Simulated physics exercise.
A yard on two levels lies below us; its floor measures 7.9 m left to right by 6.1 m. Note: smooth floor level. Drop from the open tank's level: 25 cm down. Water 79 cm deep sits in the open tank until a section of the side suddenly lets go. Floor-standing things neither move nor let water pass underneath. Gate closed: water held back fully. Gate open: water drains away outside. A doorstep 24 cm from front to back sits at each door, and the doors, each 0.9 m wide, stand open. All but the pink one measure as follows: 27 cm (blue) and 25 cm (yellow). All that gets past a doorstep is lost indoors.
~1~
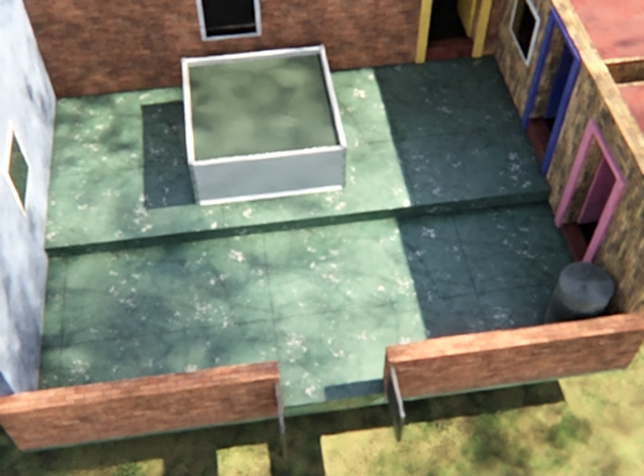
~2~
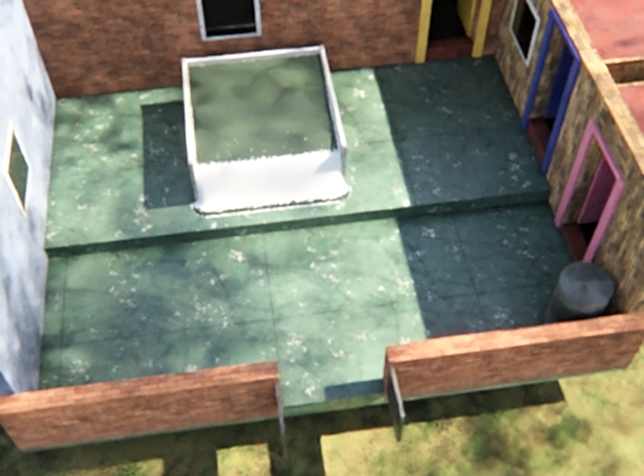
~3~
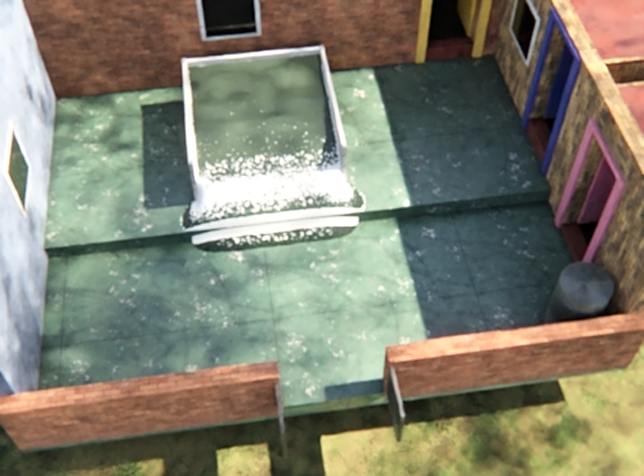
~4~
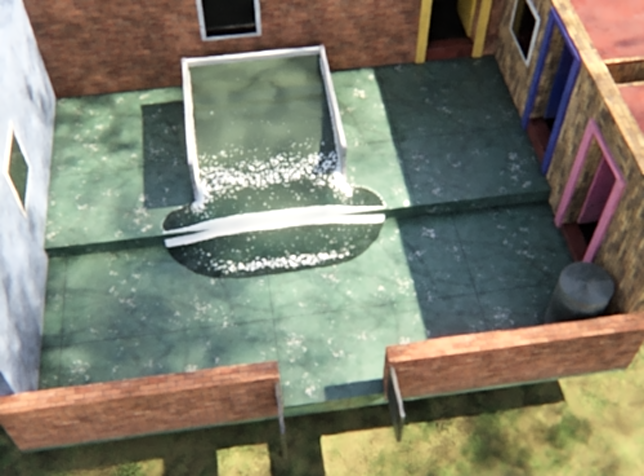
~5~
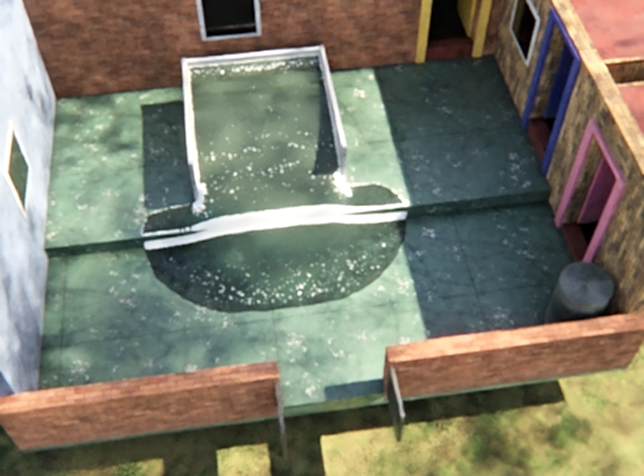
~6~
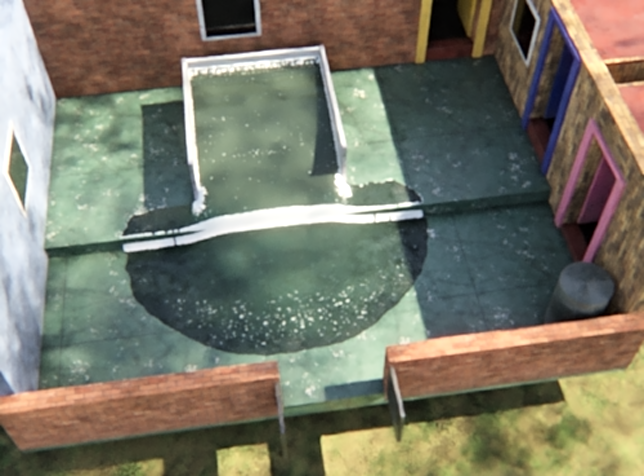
In a walled yard on two levels, the front side of a square tank opened and water poured out, dropped over the step and spread in a widening dark pool across the lower floor.
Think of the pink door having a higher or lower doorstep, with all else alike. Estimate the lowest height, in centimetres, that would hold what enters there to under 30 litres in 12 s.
I would say about 9.5 cm.
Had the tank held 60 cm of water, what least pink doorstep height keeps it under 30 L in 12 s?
Roughly 7.0 cm high.
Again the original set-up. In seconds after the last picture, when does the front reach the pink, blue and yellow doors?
Pink 2.4 s, blue not within the 12 s, yellow not in the 12 s.
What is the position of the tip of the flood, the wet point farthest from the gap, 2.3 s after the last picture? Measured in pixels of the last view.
Somewhere near the pixel (600, 347).
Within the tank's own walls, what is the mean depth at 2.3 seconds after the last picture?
Some 18 cm.
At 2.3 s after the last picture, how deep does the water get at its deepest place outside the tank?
Roughly 40 cm.
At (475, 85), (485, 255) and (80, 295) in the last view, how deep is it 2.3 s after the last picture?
I'd read roughly 0, 1 and 10 cm there.
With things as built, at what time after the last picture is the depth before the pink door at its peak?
Roughly at 8.0 s.
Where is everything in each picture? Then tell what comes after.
Still water, 79 cm deep, in the open tank at (261, 106); the pink door at (586, 209) is dry, in the first picture.
The front is at (208, 213), 0.3 m from the gap at (270, 179); 0.6 m2 of floor is wet, 79 cm left at the back, in the second picture.
Water pours out at (270, 182) and has run 0.8 m, to (239, 247); about 14 cm deep outside, 79 cm at the back, in the third picture.
The gap is at (271, 183), the front 1.3 m out at (221, 274); the back of the open tank holds 79 cm, in the fourth picture.
Water pours out at (271, 184) and has run 2.0 m, to (286, 303); about 10 cm deep outside, 72 cm at the back, in the fifth picture.
The gap is at (271, 184), the front 2.7 m out at (271, 349); the back of the open tank holds 66 cm; 2.3 m in a straight line remain to the pink door at (586, 209), in the sixth picture.
Then, 0.7 s after the last picture water covers 40 % of the floor, deepest (46 cm) near (254, 394); it has not reached the pink door.
Then, 2.3 s after the last picture water covers 50 % of the floor, deepest (40 cm) near (37, 423); it has not reached the pink door.
Then, 11.3 s after the last picture water covers 55 % of the floor, deepest (14 cm) near (600, 347); 11 cm at the pink door, 7 litres in over its 12 cm doorstep.
At the pink door as built, the water peaked near 14 cm, 7.9 s after the last picture.
Run again over the same 12 s with other heights there, 49 litres in over 8.5 cm, 10 litres over 11.5 cm. The limit of 30 litres is kept from about 9.5 cm up.
